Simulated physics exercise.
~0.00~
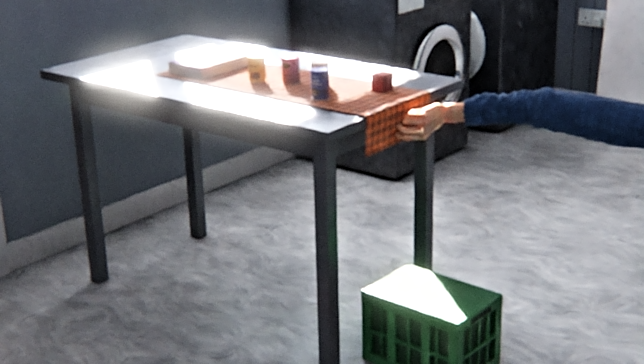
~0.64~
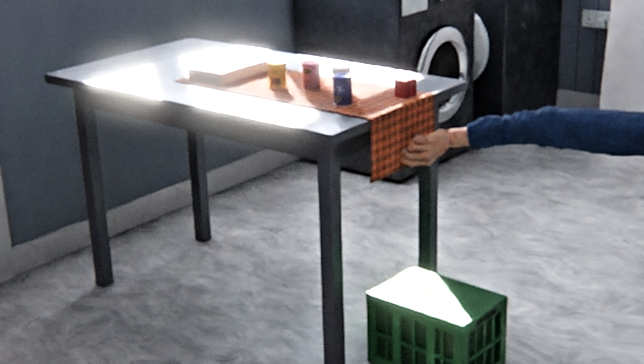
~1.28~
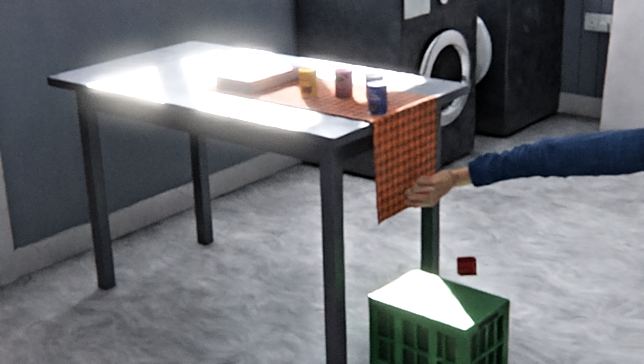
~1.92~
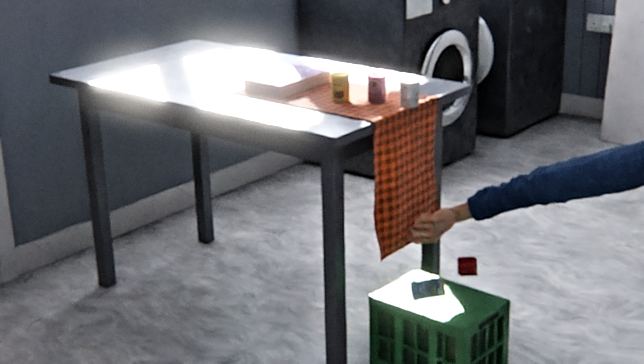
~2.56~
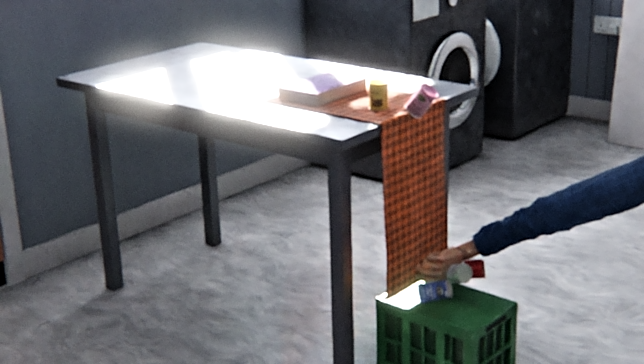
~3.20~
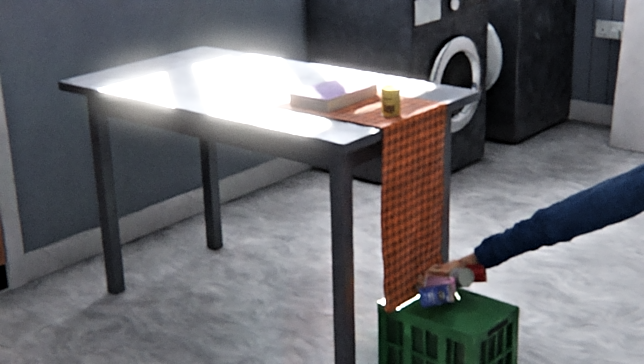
An orange tablecloth, pulled down by a hand, drops a red cube and three cans.
